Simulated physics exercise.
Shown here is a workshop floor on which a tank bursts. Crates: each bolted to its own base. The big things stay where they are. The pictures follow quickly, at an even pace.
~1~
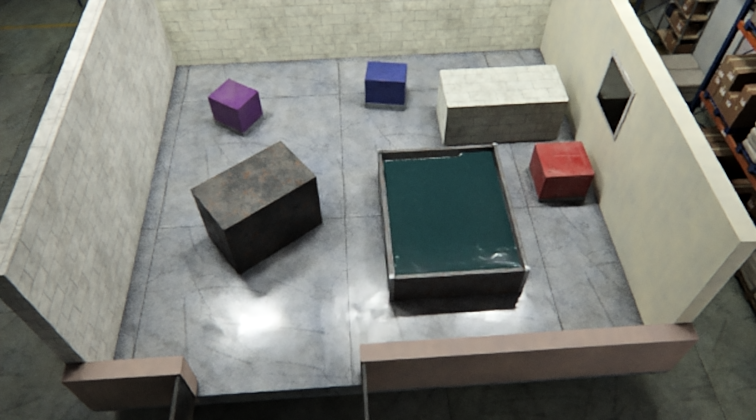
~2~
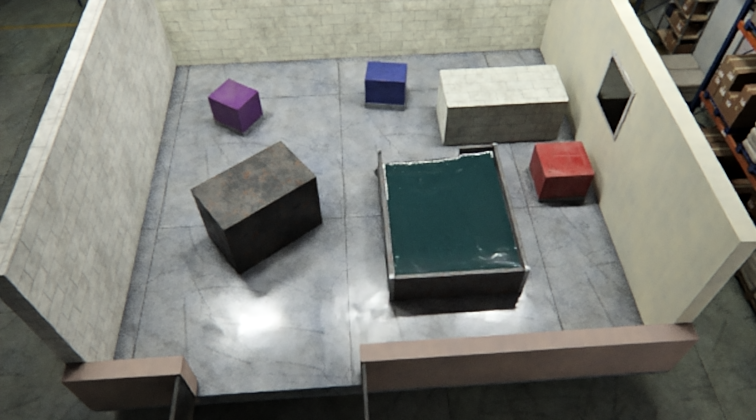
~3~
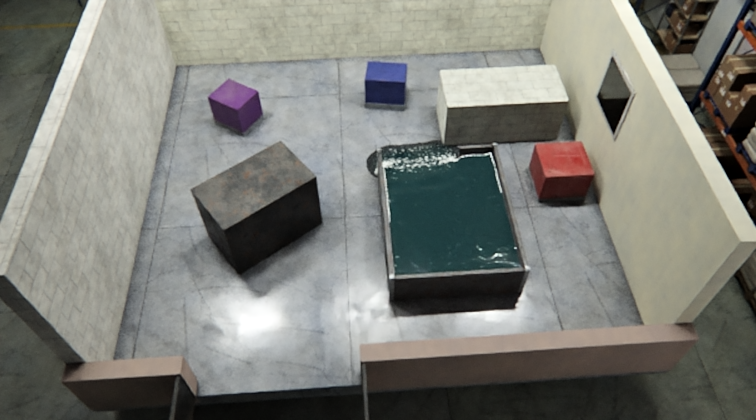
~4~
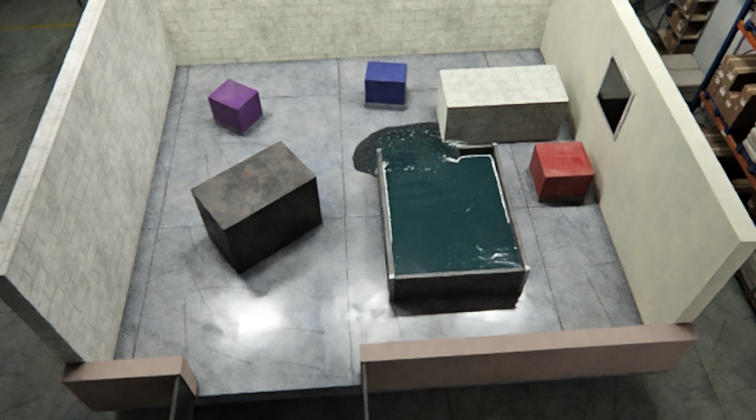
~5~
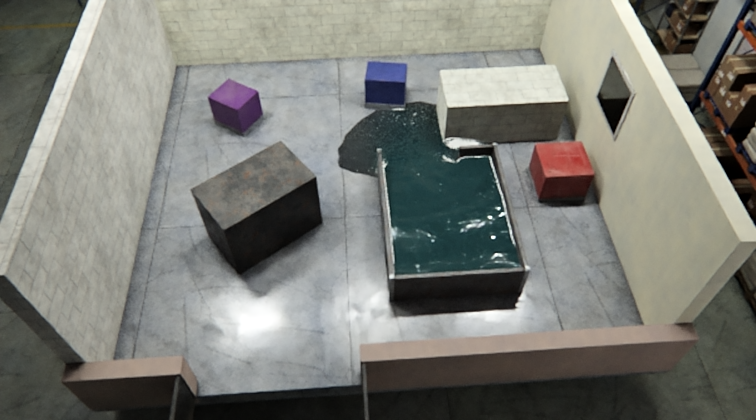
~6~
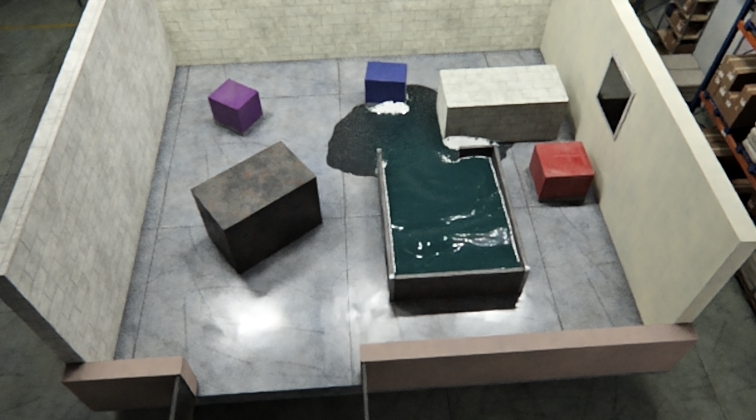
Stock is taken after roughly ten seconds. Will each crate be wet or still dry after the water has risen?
Afterwards the red crate is wet, the blue crate is wet, the purple crate is wet.
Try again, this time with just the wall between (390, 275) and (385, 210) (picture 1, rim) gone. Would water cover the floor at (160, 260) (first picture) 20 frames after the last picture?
Short version: Swamped.
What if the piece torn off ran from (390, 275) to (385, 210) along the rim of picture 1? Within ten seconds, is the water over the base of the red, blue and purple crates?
In short: Red crate stays dry; blue crate is spared; purple crate is topped.
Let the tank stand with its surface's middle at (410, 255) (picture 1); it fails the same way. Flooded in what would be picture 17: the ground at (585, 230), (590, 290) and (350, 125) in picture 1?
As listed: Free of water, not flooded, awash.
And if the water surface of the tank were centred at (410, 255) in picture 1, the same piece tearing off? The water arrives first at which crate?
That would be the crate marked blue.
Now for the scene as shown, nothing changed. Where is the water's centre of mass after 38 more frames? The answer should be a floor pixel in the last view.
Around pixel (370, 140).
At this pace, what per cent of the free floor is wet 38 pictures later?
Near 65 in a hundred.
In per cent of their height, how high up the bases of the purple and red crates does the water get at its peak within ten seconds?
Roughly 160 percent, then 190 percent.
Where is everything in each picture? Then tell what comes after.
In the first picture, the tank at (447, 209) is whole and still.
In the second picture, the front is at a hidden place, out from the gap on the tank's far side.
In the third picture, water pours out on the tank's far side and has run to (452, 147).
In the fourth picture, water pours out on the tank's far side and has run to (435, 126).
In the fifth picture, the front is at (419, 105), out from the gap on the tank's far side.
In the sixth picture, water pours out on the tank's far side and has run to (416, 88).
A moment on, water covers 20 % of the floor; the red crate water round its plinth, the blue crate water round its plinth, the purple crate not reached.
Next, water covers 30 % of the floor; the red crate water round its plinth, the blue crate water round its plinth, the purple crate water round its plinth.
Then, water covers 40 % of the floor; the red crate water round its plinth, the blue crate water round its plinth, the purple crate water round its plinth.
Later, water covers 65 % of the floor; the red crate water round its plinth, the blue crate water round its plinth, the purple crate water round its plinth.
In the end, water covers 85 % of the floor; the red crate was topped, the blue crate was topped, the purple crate was topped.
